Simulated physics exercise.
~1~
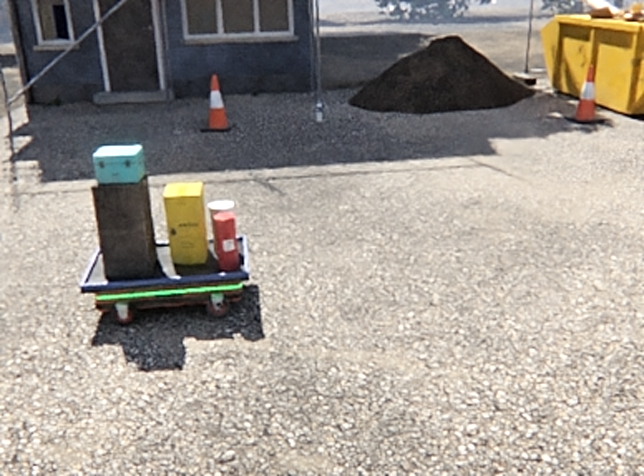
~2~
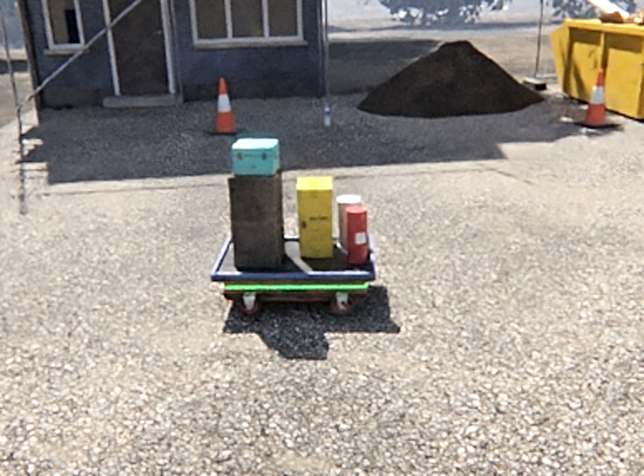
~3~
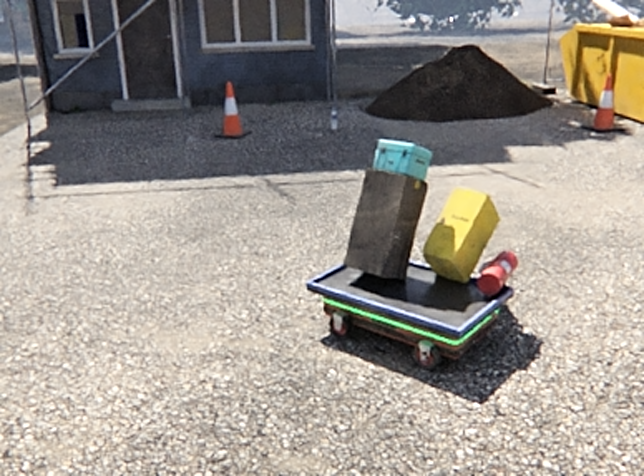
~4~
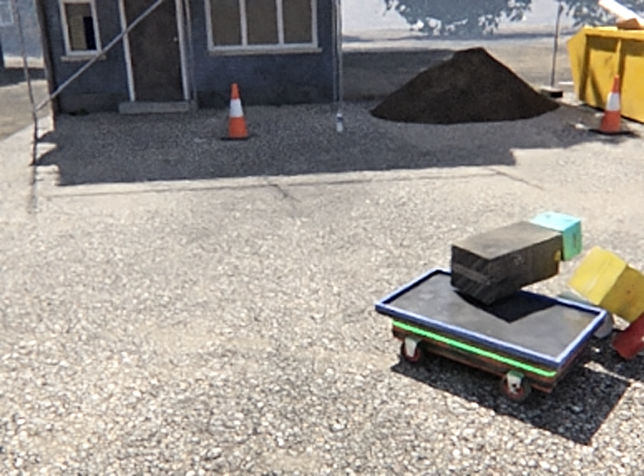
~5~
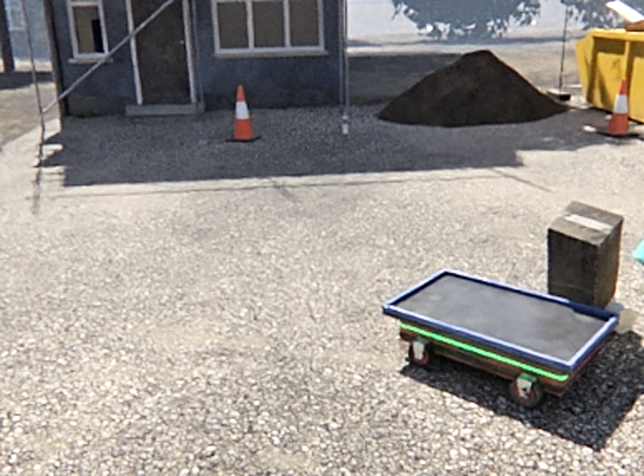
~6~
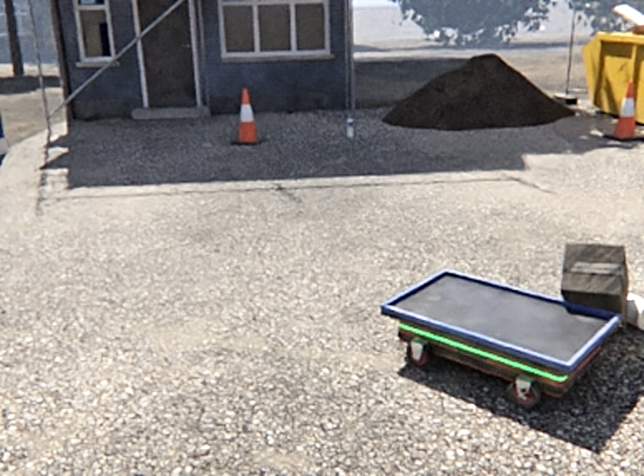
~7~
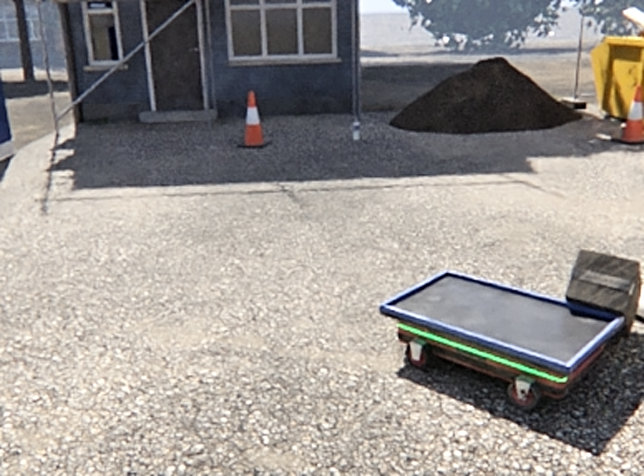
A flat cart rolls right, turns and stops as its boxes and canisters topple off.
